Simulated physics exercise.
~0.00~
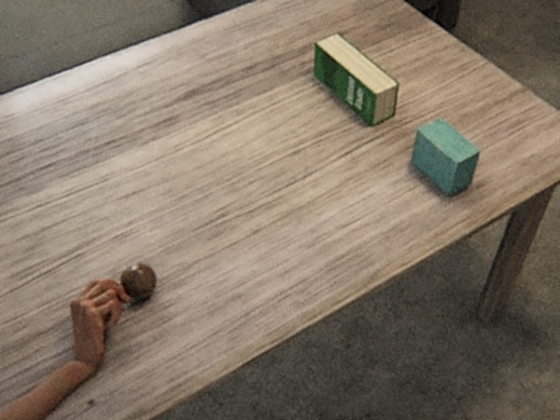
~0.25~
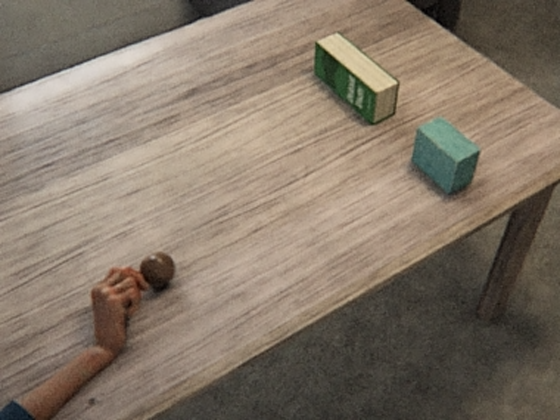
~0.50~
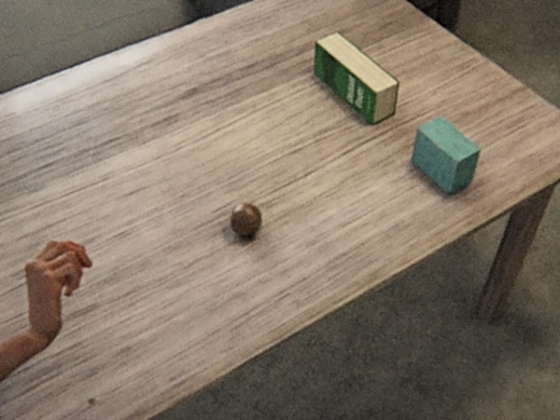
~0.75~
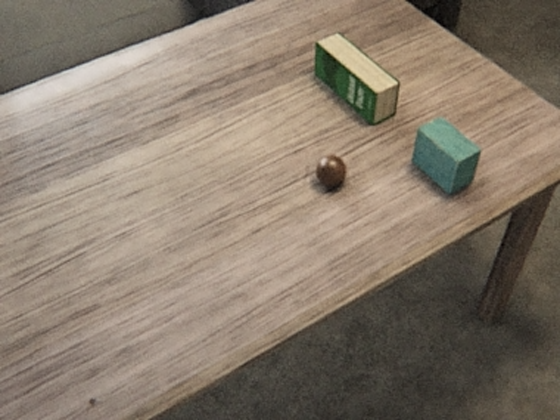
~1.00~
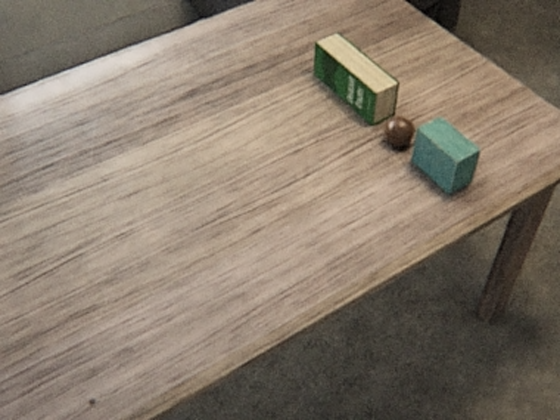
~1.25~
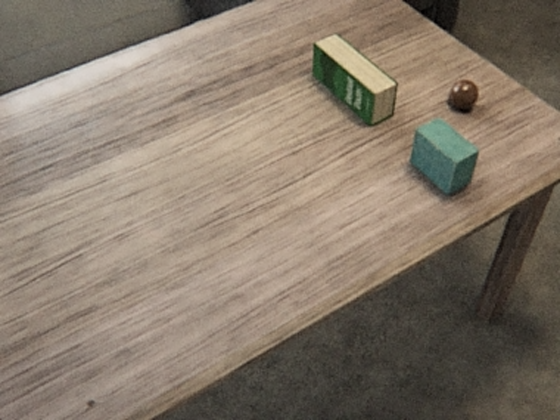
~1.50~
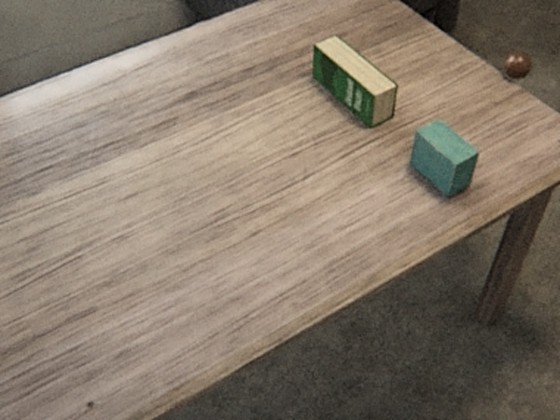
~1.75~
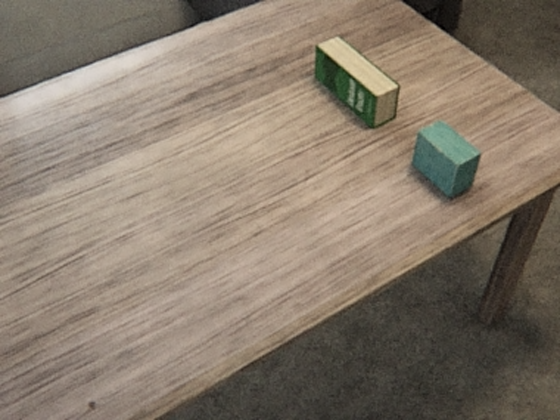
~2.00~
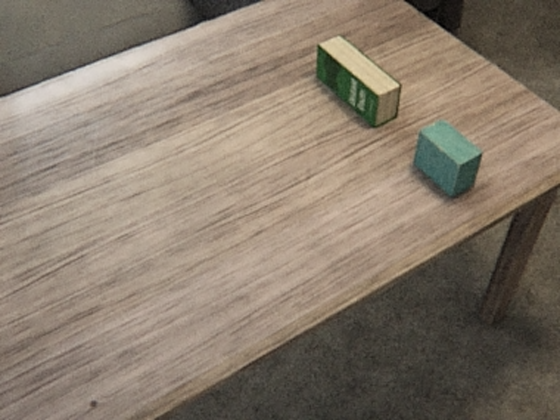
The footage shows a hand sending a small brown ball across a wooden table, up and to the right, towards a green book and a turquoise block. The ball rolls through the gap between them, continues past the table's far edge and goes out of view.
